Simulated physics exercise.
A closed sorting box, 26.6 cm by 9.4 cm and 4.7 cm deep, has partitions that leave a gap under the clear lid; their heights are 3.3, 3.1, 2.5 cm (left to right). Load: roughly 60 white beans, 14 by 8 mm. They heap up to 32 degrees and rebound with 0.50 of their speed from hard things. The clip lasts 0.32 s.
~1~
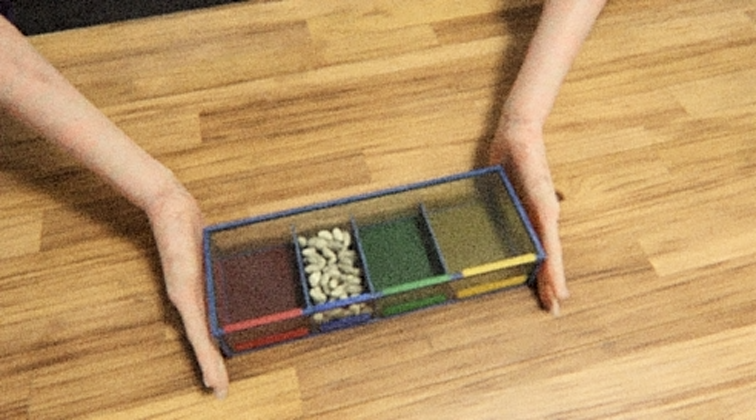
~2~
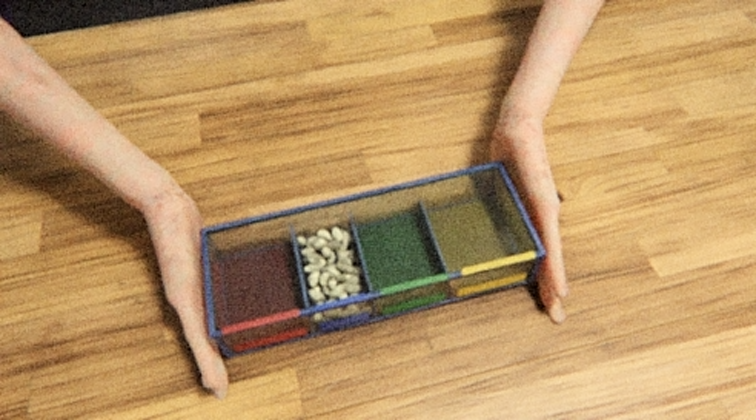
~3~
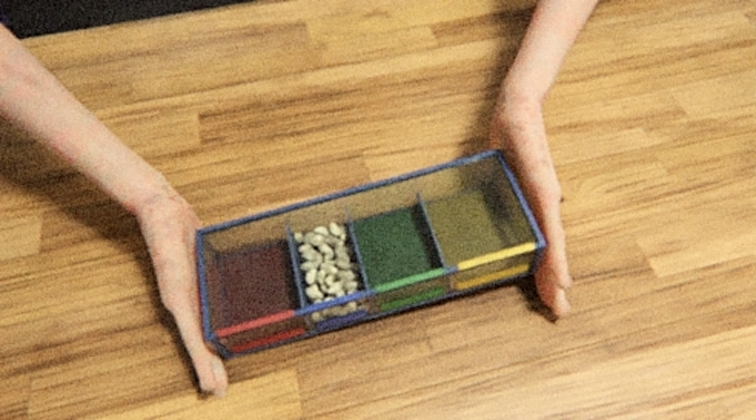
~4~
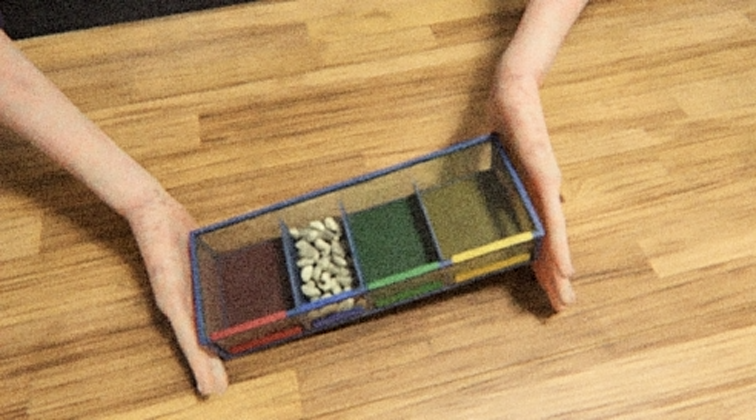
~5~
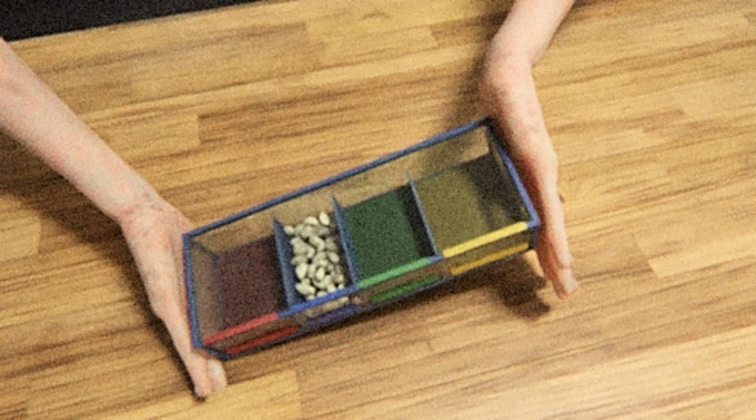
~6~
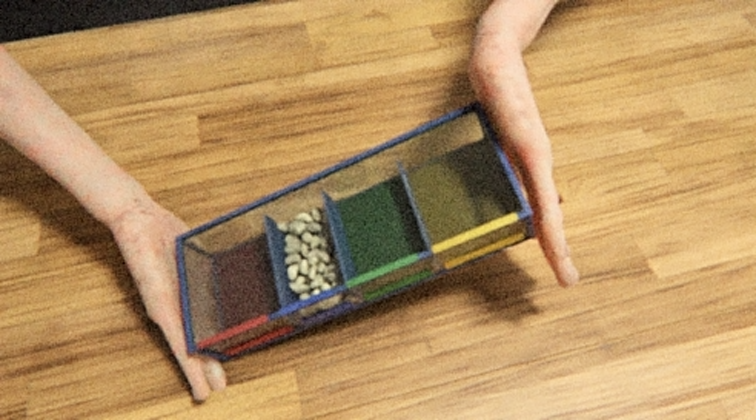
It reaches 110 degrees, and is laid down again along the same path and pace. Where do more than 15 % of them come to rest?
Red above, blue above, green below, yellow below.
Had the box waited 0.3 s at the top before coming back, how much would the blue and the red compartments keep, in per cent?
Blue 60; red 40.
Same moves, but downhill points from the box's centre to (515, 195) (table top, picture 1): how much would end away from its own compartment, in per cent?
Some 75 per cent.
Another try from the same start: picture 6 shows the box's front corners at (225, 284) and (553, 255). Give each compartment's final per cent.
Red 0, blue 10, green 5, yellow 85.
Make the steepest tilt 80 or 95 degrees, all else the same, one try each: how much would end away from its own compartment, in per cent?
About 15 and 30 per cent.
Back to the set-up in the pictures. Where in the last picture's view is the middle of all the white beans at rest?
Around (282, 317).
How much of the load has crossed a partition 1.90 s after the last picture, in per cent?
About 50 per cent.
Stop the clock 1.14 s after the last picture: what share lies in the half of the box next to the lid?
Some 70 per cent.
Then, 1.14 s after the last picture, tilt 110 degrees; red 35 %, blue 65 %.
Then, 1.90 s after the last picture, tilt 49 degrees; red 50 %, blue 50 %.
Then, 2.69 s after the last picture, tilt 0 degrees; red 55 %, blue 45 %.
In the end, red 55 %, blue 45 %, green 0 %, yellow 0 %.
